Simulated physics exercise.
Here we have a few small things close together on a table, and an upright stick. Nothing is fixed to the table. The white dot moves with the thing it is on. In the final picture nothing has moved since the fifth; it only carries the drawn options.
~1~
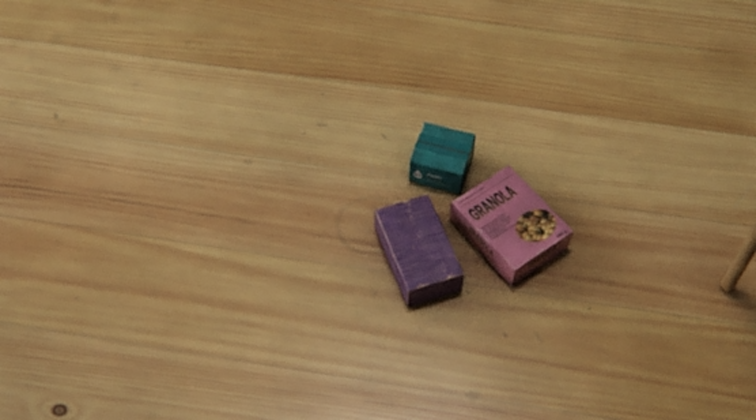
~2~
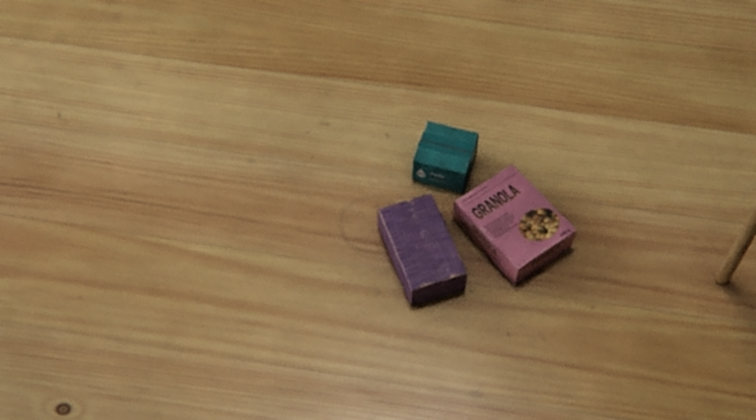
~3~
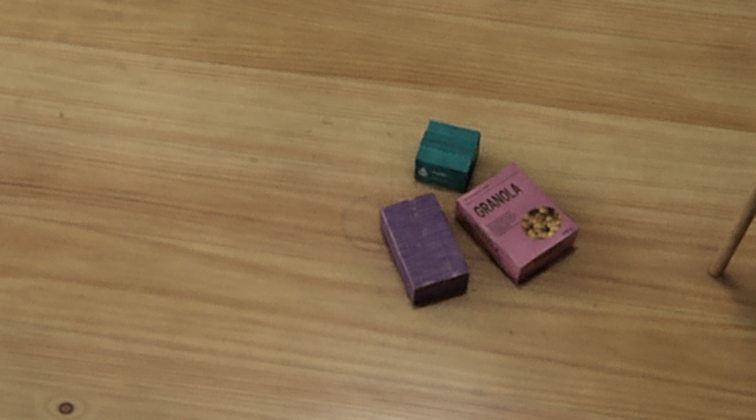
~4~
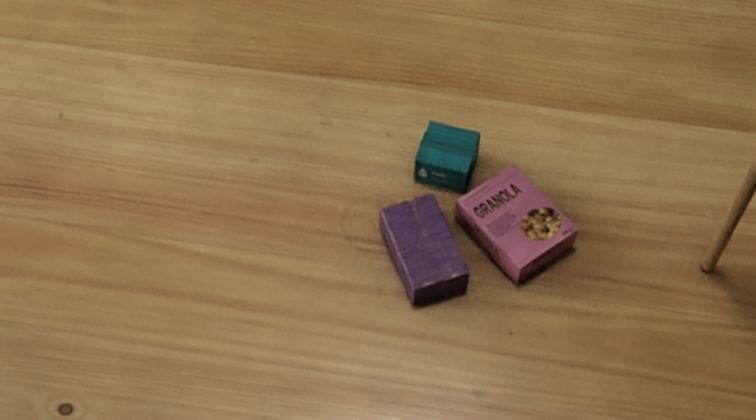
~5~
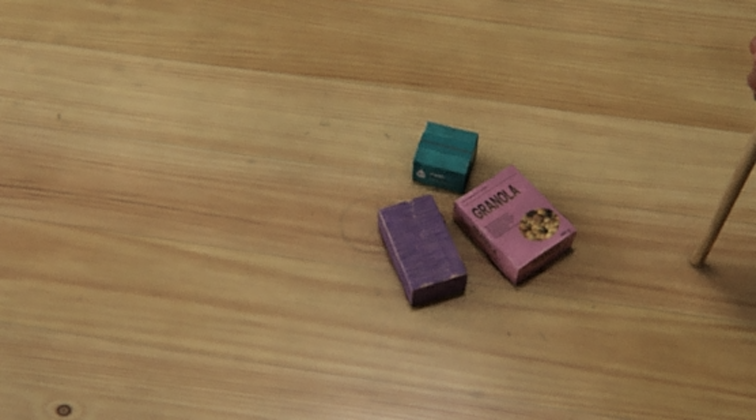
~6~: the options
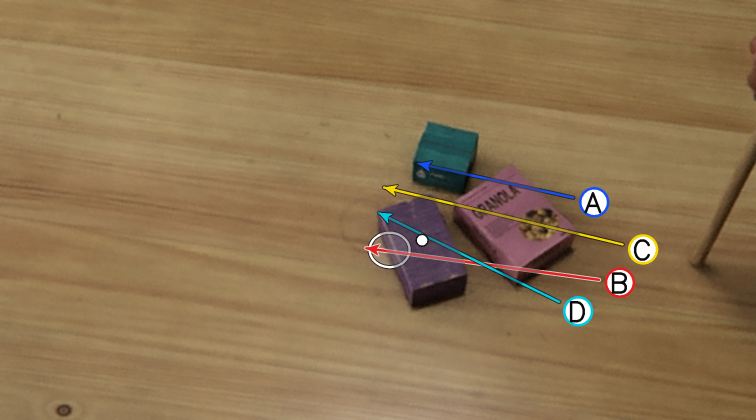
Hand edging into view at right as a thin stick moves slightly left on a wooden table, three small boxes staying still.
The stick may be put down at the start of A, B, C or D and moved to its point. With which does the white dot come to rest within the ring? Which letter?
The dot ends in the ring with D.
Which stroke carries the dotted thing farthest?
That is B.
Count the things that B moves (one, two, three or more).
Three or more.
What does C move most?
It is the pink packet.
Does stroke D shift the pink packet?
Yes.
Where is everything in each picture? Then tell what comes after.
The first frame shows purple block (418, 249); pink packet (510, 224); turquoise box (442, 158).
The second frame shows turquoise box (446, 157); purple block (422, 248).
The third frame shows pink packet (515, 222); turquoise box (448, 156).
The fourth frame shows purple block (424, 248); pink packet (515, 222).
The fifth frame shows turquoise box (446, 157); purple block (422, 249); pink packet (513, 223).
On the marked copy, A from (574, 198) to (418, 164); B from (599, 280) to (366, 248); C from (623, 245) to (384, 187); D from (559, 302) to (379, 213); the ring at (390, 249); the white dot at (423, 240).
With D. Early on, foot of the stick (492, 270); purple block (422, 249); pink packet (502, 208); turquoise box (441, 148).
Further on, foot of the stick (427, 238); purple block (403, 252); pink packet (490, 198); turquoise box (440, 136).
At the end, foot of the stick (379, 214); purple block (393, 257); pink packet (490, 198); the dot on the purple block is in the ring.
As for the rest, A leaves the dotted thing at (421, 249); B leaves the dotted thing at (331, 249); C leaves the dotted thing at (374, 282).
